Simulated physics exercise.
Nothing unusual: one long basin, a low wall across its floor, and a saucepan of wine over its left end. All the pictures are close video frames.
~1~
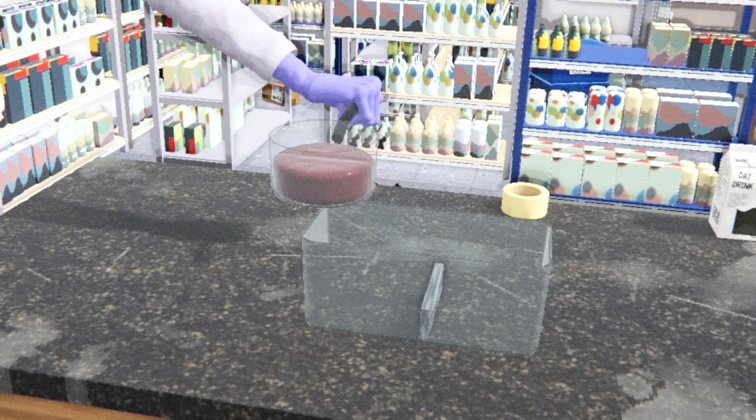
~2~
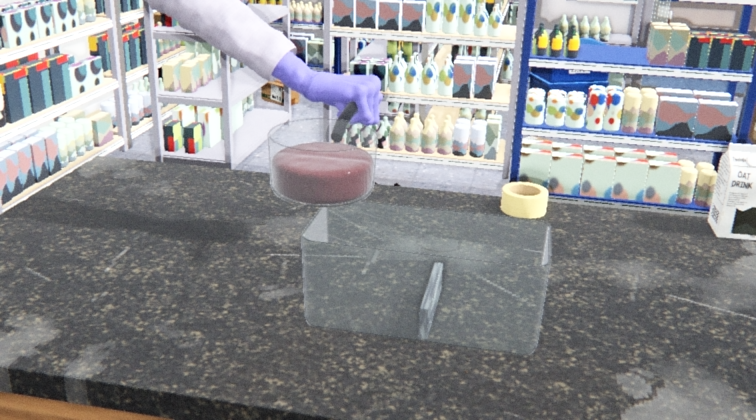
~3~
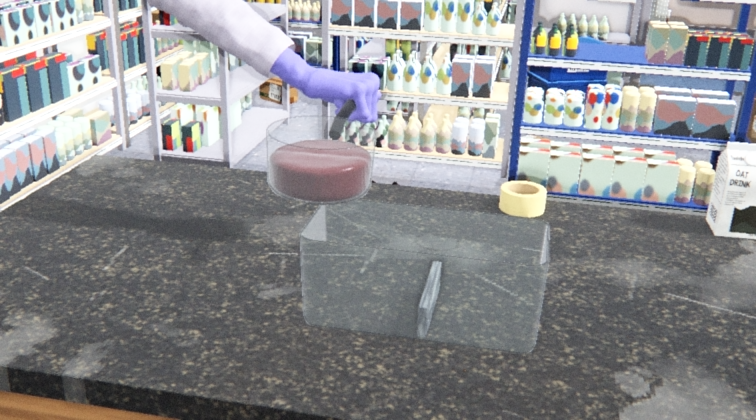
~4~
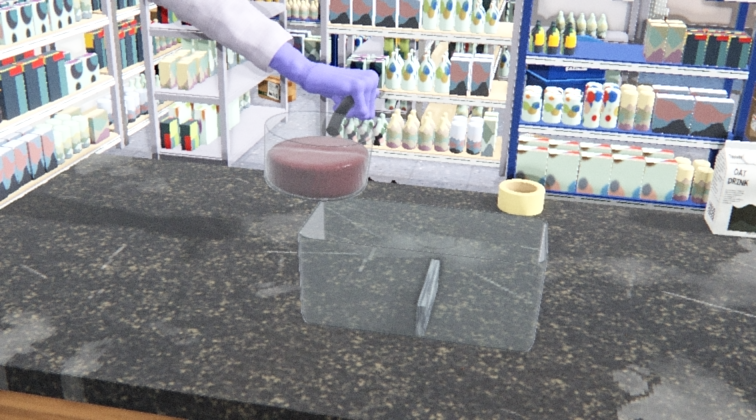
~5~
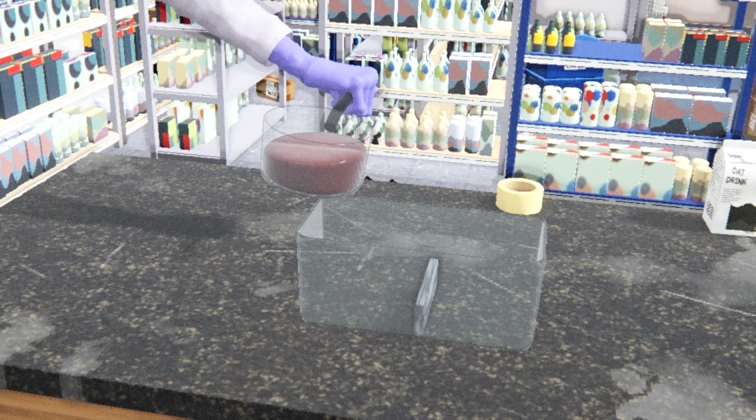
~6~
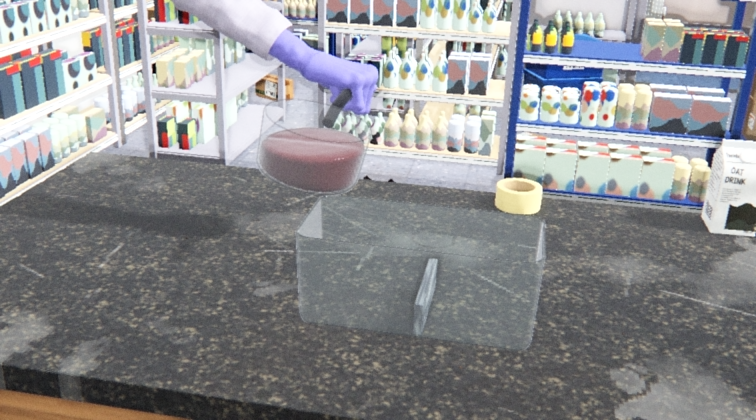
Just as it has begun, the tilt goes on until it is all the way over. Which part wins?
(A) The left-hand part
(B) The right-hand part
The right-hand part.
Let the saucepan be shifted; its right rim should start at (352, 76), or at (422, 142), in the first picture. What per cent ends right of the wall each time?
Near 70 in a hundred first, near 95 in a hundred second.
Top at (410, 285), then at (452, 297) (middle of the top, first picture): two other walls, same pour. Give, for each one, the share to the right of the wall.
Roughly 90 % and 45 %.
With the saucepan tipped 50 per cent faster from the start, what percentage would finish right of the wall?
Something like 80 in a hundred.
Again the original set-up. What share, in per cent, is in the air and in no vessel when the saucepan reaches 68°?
I'd say some 25 per cent.
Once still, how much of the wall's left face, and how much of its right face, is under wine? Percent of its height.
The left reads 10 in a hundred and the right 60 in a hundred.
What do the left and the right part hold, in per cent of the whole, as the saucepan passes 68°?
0 % left, 0 % right.
A moment on, the tilt is 68° and 71 per cent is still to pour, 2 is left of the wall and 0 right of it.
Next, the tilt is 104° and 12 per cent is still to pour, 9 is left of the wall and 60 right of it.
Then the tilt is 111° and 0 per cent is still to pour, 12 is left of the wall and 87 right of it.
Later the tilt is 111° and 0 per cent is still to pour, 12 is left of the wall and 87 right of it.
Finally, 12 per cent lies left of the wall, 87 right of it and 1 outside.
